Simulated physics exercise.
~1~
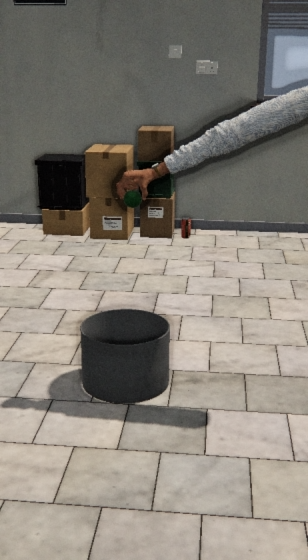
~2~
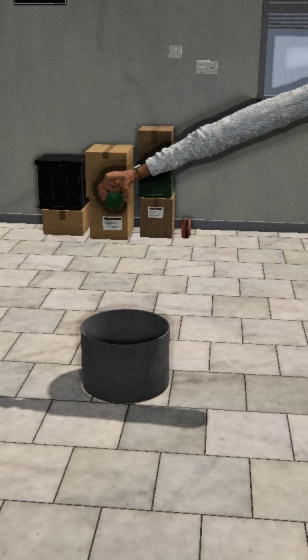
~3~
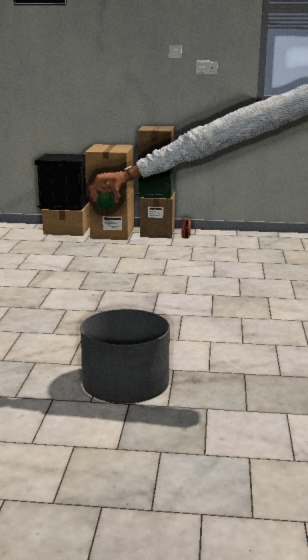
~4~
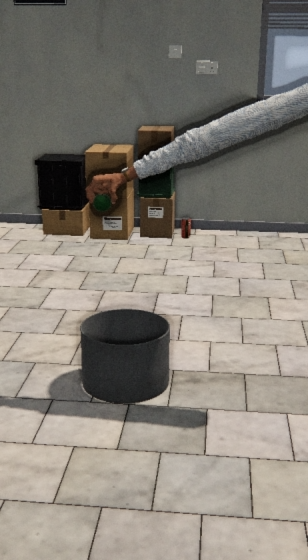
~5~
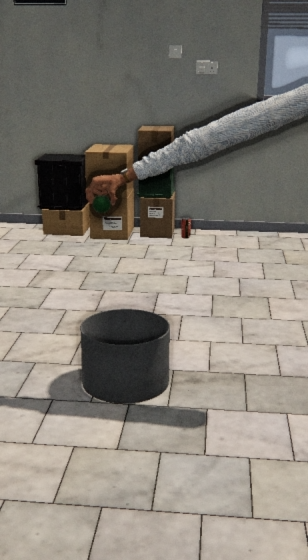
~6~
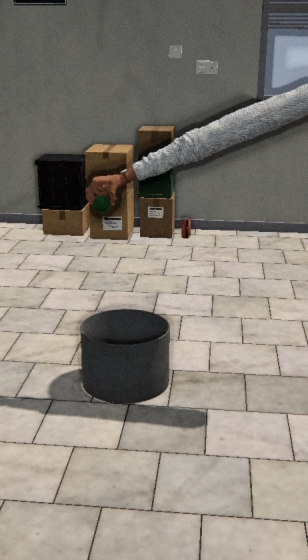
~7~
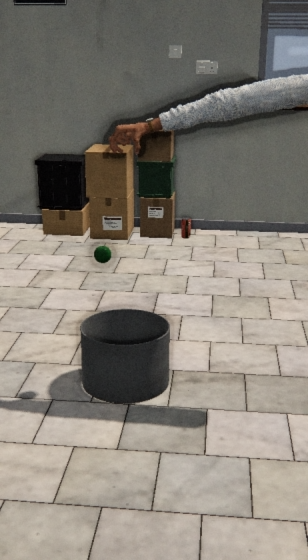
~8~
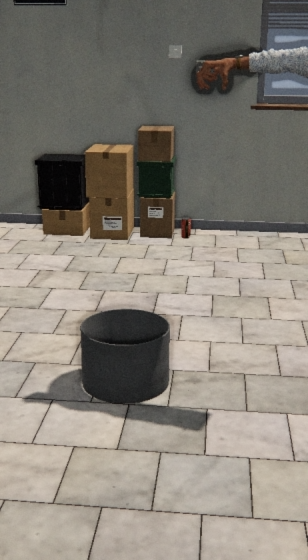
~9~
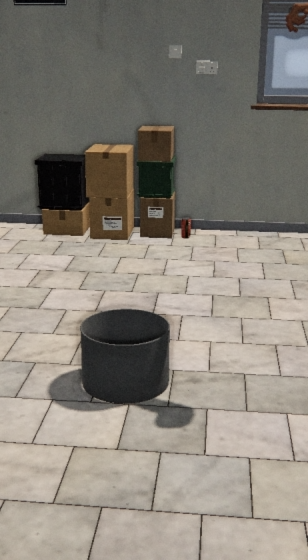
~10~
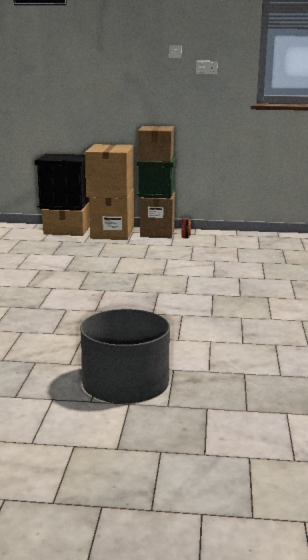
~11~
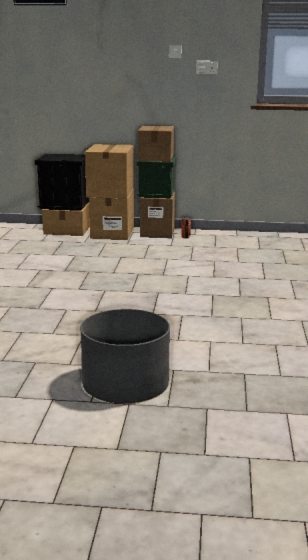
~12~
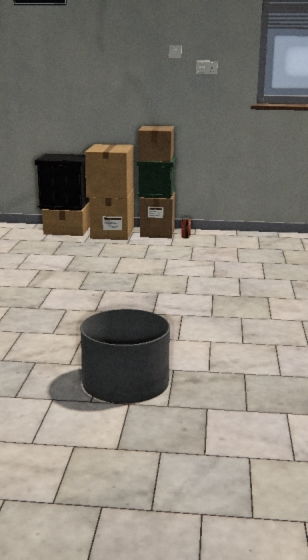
Green apple held by a hand moving left above a dark bucket, then dropping inside as the arm withdraws to the right.
